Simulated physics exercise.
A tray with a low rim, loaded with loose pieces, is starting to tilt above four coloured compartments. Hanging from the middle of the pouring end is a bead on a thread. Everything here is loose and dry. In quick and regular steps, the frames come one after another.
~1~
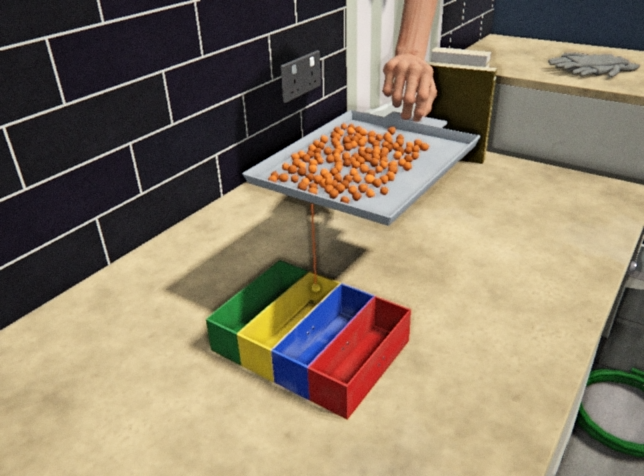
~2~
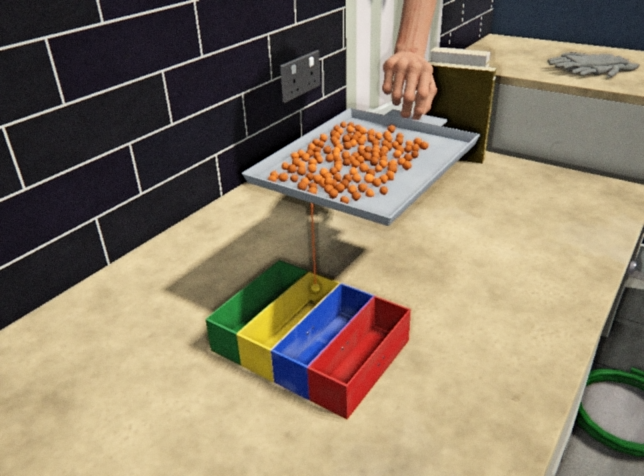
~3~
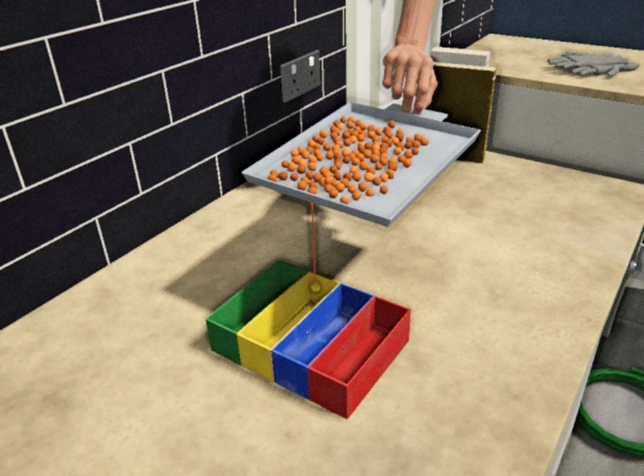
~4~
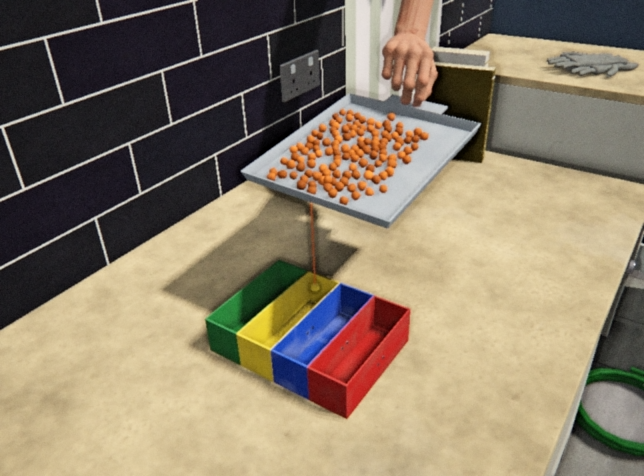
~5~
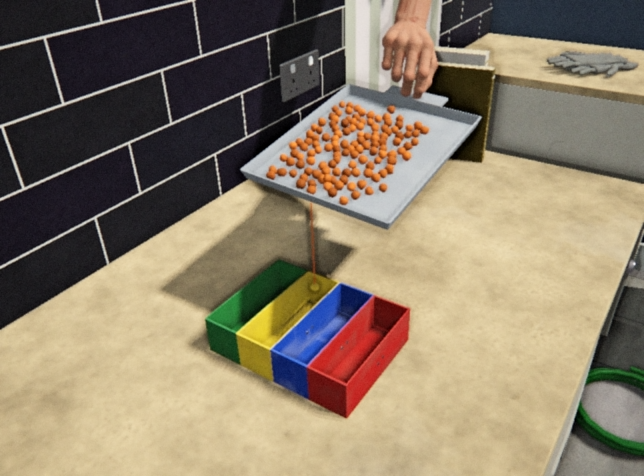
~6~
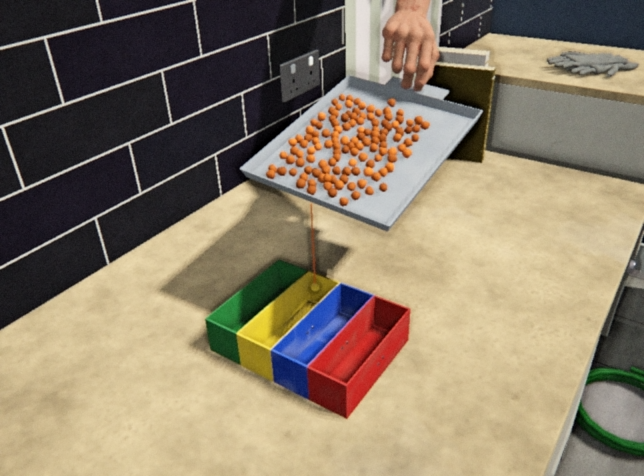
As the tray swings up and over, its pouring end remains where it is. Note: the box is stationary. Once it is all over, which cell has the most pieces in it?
The red cell.
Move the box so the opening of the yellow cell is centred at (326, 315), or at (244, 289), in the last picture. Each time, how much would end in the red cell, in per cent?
That makes 30 per cent, followed by 10 per cent.
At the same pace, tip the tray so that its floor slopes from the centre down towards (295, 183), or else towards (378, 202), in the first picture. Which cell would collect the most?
Try 1 - green; try 2 - the cell in red.
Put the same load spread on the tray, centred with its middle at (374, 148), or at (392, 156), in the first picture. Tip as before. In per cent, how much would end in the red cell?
You'd see roughly 60 per cent first and roughly 50 per cent second.
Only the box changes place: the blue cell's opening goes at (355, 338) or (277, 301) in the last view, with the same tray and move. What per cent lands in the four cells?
First some 100, then 10 per cent.
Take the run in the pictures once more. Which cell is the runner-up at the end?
I'd say blue takes second place.
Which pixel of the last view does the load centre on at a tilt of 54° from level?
The load is centred around (347, 176).
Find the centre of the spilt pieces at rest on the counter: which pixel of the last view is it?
Look around pixel (435, 419).
Soon after the last picture, tray tipped steeply; nearly all on the tray; a stray few falling or outside the box.
A little later, tray tipped right over; about half on the tray; a small part in the red cell; a stray few in the blue cell; about a third falling or outside the box.
Later still, tray tipped past a quarter turn; about half in the red cell; about a quarter in the blue cell; a small part in the yellow cell; about a quarter falling or outside the box.
At rest, tray tipped past a quarter turn; about half in the red cell; about a quarter in the blue cell; a small part in the yellow cell; none in the green cell; about a quarter outside the box.
